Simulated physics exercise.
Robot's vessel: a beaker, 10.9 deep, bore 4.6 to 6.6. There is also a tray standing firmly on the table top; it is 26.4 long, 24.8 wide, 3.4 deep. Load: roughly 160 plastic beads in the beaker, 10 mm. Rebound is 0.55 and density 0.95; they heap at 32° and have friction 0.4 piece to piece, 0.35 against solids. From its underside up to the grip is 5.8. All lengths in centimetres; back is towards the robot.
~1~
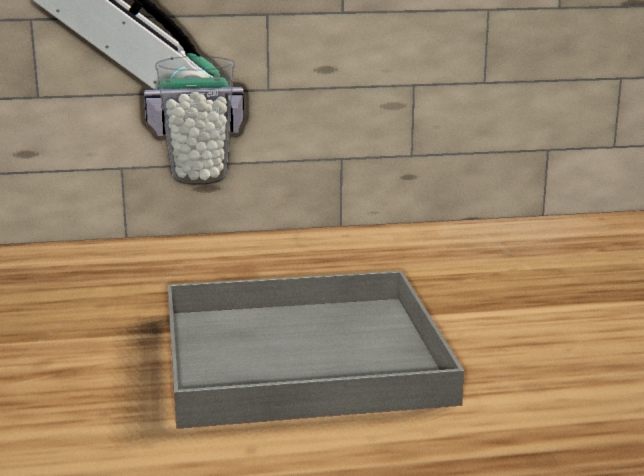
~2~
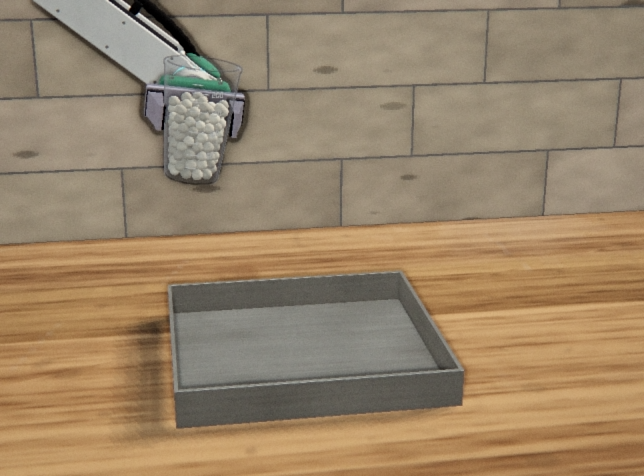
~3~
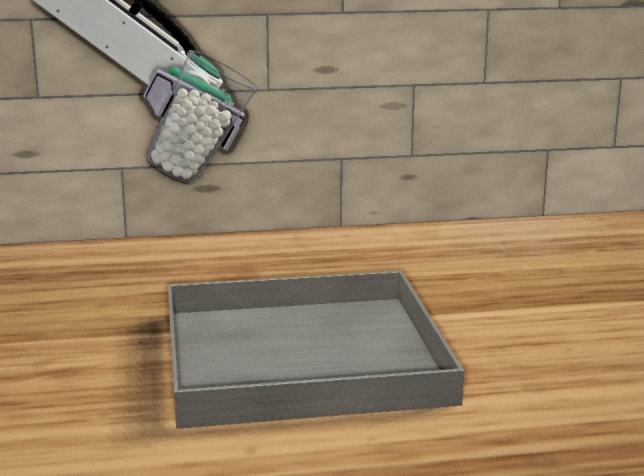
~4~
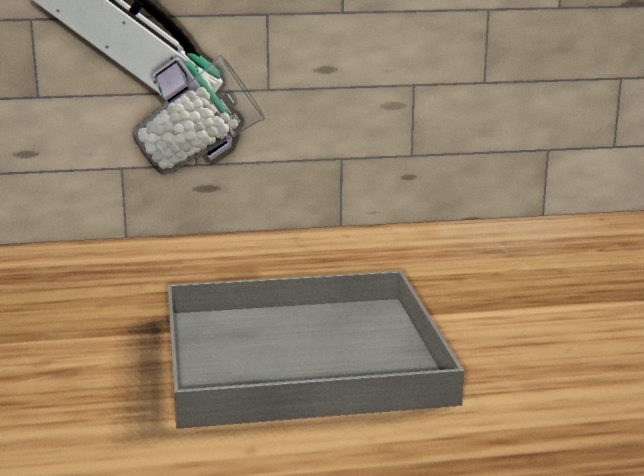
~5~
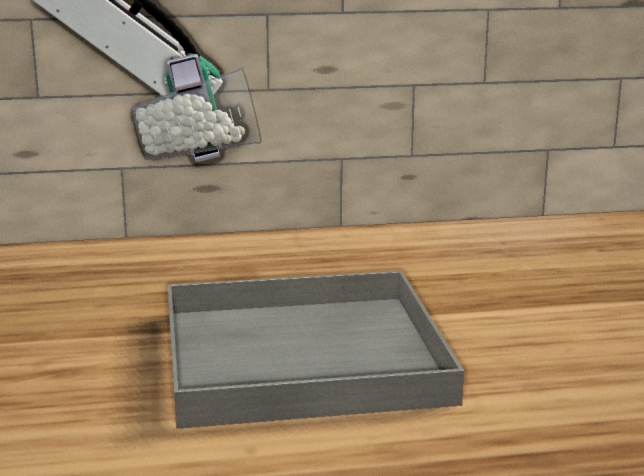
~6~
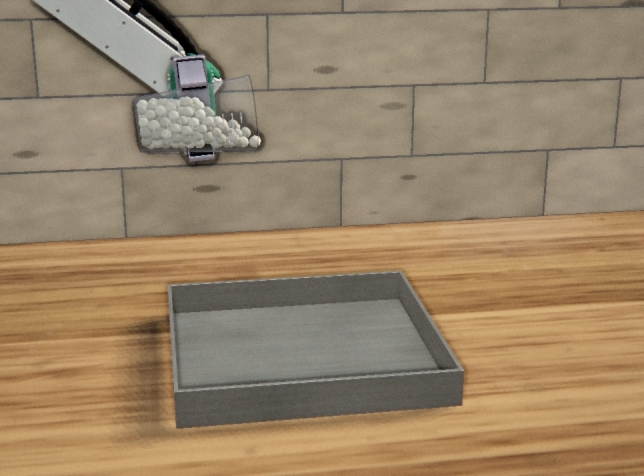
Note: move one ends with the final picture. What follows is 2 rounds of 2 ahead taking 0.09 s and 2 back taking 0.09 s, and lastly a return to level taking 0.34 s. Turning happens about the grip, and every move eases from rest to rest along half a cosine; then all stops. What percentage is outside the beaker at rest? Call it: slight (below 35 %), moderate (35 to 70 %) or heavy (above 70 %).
Moderate.
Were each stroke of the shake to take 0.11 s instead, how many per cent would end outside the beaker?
It would be some 40 %.
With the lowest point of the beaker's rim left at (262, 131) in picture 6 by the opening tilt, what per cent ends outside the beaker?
Result: Approximately 15 %.
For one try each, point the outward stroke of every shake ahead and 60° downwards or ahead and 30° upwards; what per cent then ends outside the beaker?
First try about 15 %, second try about 50 %.
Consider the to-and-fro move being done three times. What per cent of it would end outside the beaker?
Then roughly 60 percent.
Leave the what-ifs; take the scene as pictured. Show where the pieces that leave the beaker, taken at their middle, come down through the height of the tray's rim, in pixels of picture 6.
Around (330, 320).
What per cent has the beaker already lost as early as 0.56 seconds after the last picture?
I'd say some 45 percent by then.
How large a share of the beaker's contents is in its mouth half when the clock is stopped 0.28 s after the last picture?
Mouth half share: Roughly 60 %.
Then, 0.28 s on, tilted 86° forward, highest piece 26 above the table; 127 in the beaker, 3 in the tray, 32 in flight or on a rim.
Then, 0.56 s on, tilted 31° forward, highest piece 29 above the table; 86 in the beaker, 74 in the tray, 2 in flight or on a rim.
Then, 0.90 s on, level, highest piece 25 above the table; 85 in the beaker, 76 in the tray, 1 on the table or floor.
Then, 1.95 s on, level, highest piece 25 above the table; 85 in the beaker, 76 in the tray, 1 on the table or floor.
In the end, 85 in the beaker, 76 in the tray, 1 on the table or floor. That is 48 % outside the beaker.
